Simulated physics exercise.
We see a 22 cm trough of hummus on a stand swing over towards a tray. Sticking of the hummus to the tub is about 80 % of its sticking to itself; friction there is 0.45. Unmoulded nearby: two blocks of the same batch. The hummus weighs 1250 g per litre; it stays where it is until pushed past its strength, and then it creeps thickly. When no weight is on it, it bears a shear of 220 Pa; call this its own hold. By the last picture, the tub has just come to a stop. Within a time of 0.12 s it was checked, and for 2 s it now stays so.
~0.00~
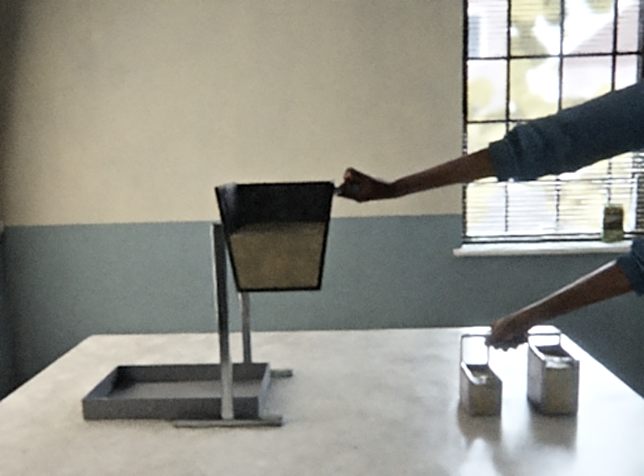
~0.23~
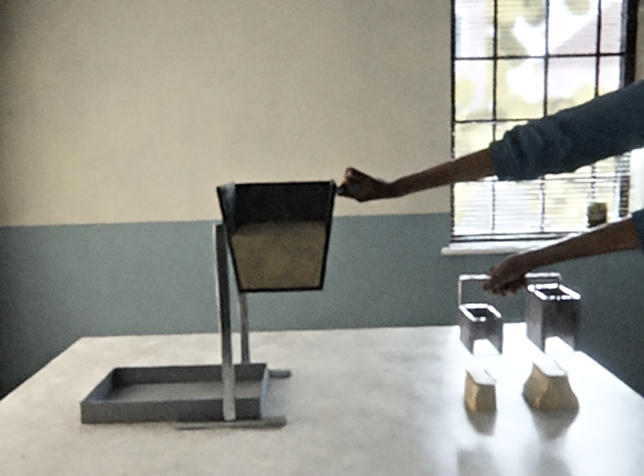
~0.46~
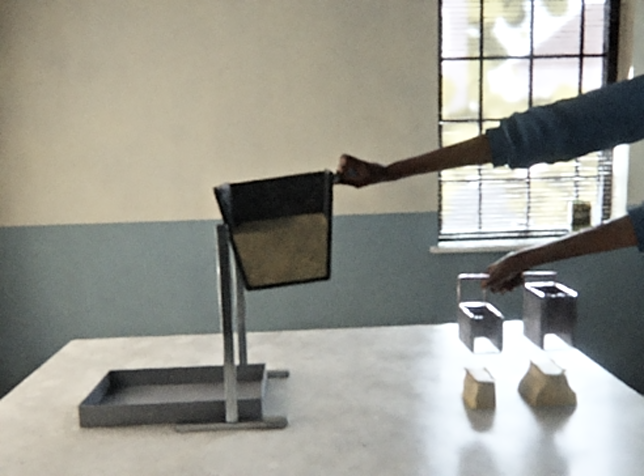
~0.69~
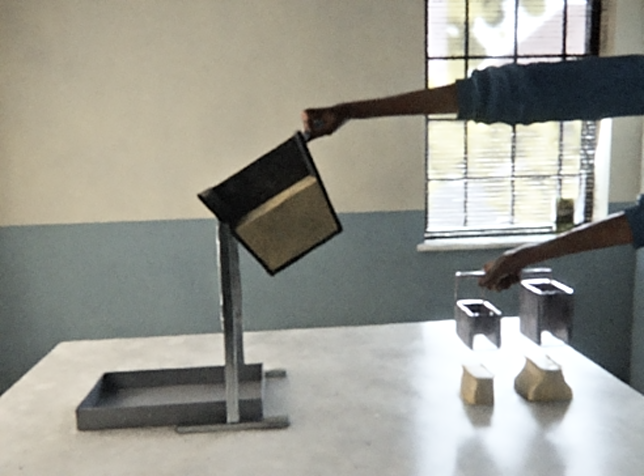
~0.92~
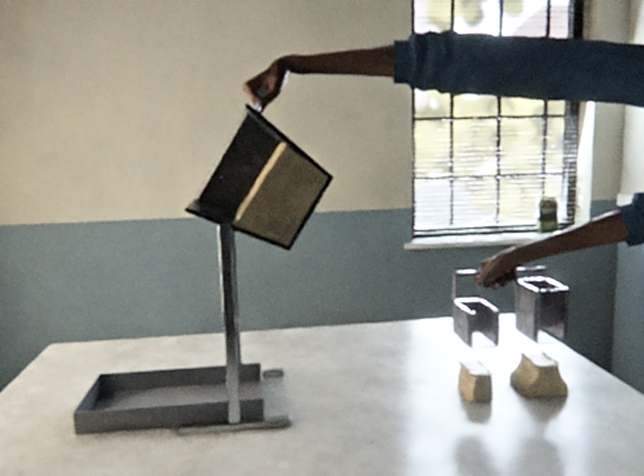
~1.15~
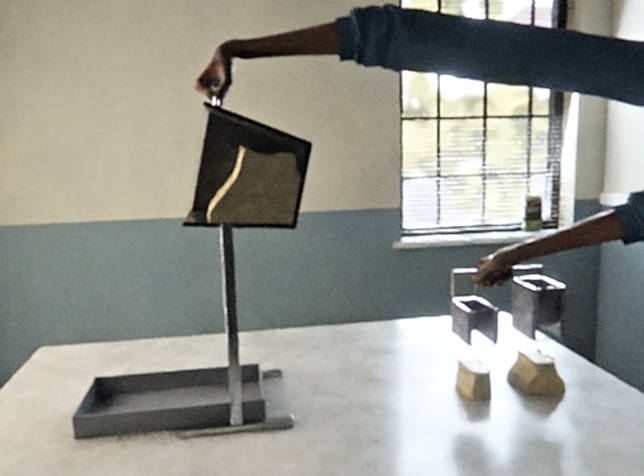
A dark-rimmed tub of beige hummus hangs on a grey metal stand above a shallow grey tray, seen from the side across a pale table, before a cream-and-blue-grey wall and bright barred window. At right, a hand lifts two small dark moulds off two beige blocks, which slump slightly. Another blue-sleeved arm then swings the tub up and leftward, the hummus shifting inside, while the view drifts right.
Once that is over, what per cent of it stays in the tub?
Some 86 per cent stays in the tub.
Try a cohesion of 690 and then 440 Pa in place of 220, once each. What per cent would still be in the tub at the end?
About 100 % first, about 100 % second.
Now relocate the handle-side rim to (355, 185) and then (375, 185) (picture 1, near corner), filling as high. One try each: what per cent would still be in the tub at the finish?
Roughly 60 %, then 55 %.
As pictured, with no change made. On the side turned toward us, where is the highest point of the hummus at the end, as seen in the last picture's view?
Roughly at pixel (262, 175).
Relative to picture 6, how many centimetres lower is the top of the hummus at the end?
About 5 cm.
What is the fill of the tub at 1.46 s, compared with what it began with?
Near 90 %.
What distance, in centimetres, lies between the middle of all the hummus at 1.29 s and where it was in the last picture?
Roughly 3 cm.
After 1.29 s, the tub is at 77 degrees and holds 100 %.
After 1.46 s, the tub is at 77 degrees and holds 92 %.
After 1.63 s, the tub is at 77 degrees and holds 86 %.
After 1.80 s, the tub is at 77 degrees and holds 86 %.
After 3.15 s, at the end, the tub is at 77 degrees and holds 86 %.
